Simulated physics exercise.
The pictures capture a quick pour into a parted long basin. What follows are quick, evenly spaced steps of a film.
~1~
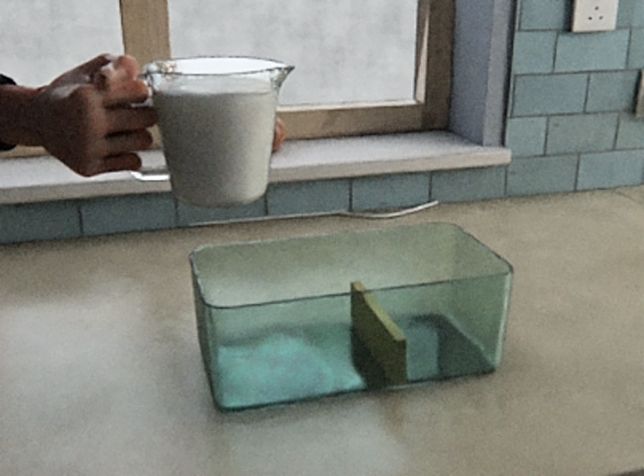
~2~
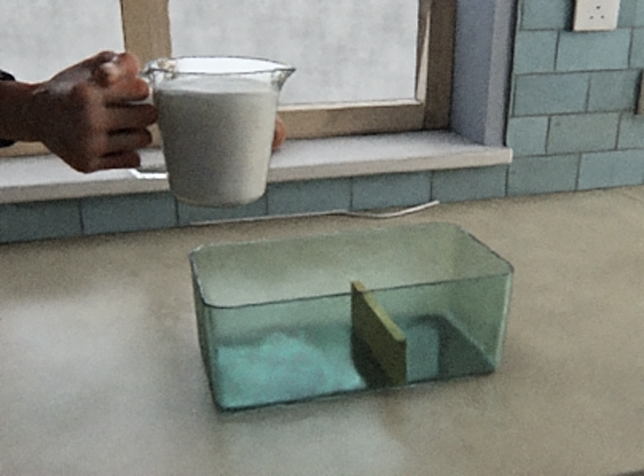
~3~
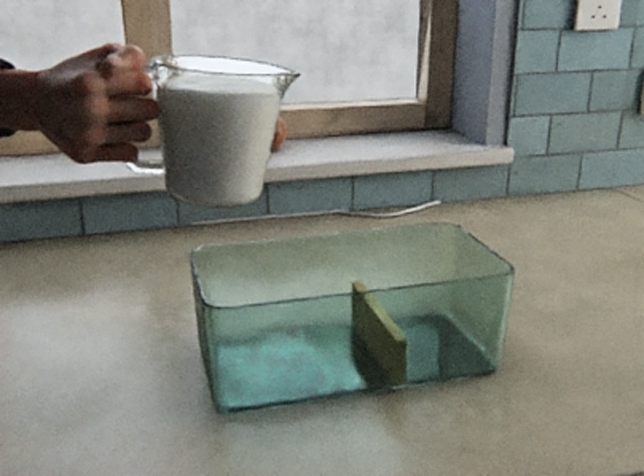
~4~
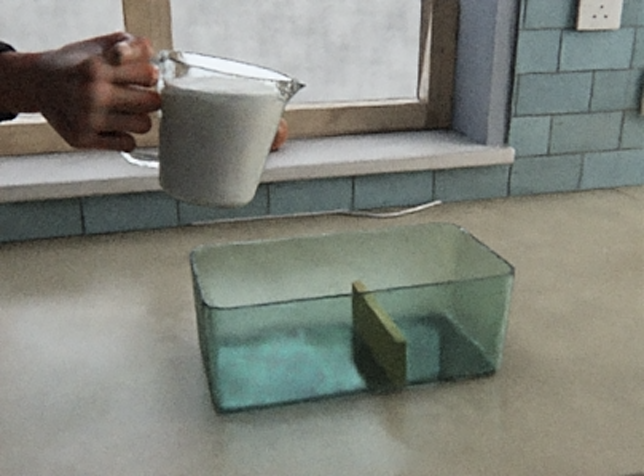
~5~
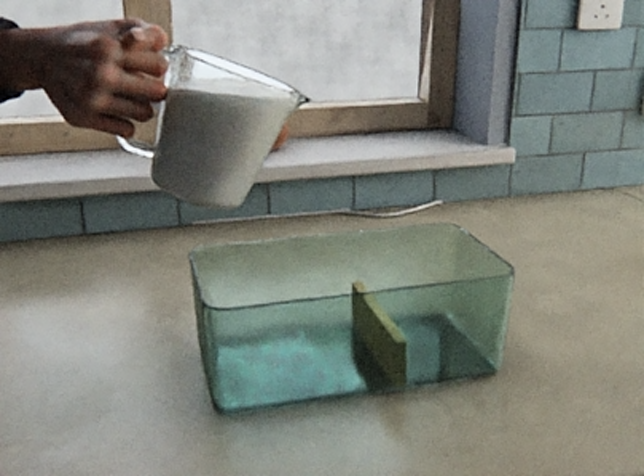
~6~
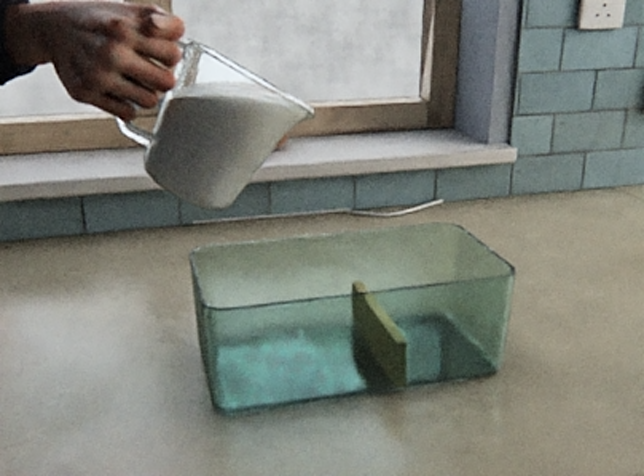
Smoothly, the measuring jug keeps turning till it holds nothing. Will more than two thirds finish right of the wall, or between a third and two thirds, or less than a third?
Right of the wall there will be less than a third.
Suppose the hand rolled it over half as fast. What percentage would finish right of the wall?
Roughly 25 percent.
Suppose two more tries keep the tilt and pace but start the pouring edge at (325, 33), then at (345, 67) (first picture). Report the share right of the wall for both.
It works out to around 70 % and then around 80 %.
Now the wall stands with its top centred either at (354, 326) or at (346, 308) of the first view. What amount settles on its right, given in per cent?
Note - case one near 60 %, case two near 65 %.
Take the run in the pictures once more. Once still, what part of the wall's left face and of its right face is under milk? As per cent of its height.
Left 50 per cent, right 10.
A moment on, the measuring jug is tipped on its side and 53 per cent is still to pour, 12 is left of the wall and 6 right of it.
Next, the measuring jug is tipped on its side and 14 per cent is still to pour, 59 is left of the wall and 11 right of it.
Then the measuring jug is tipped on its side and 2 per cent is still to pour, 80 is left of the wall and 11 right of it.
Later the measuring jug is tipped on its side and 0 per cent is still to pour, 85 is left of the wall and 12 right of it.
In the end 85 per cent lies left of the wall, 12 right of it and 3 outside.
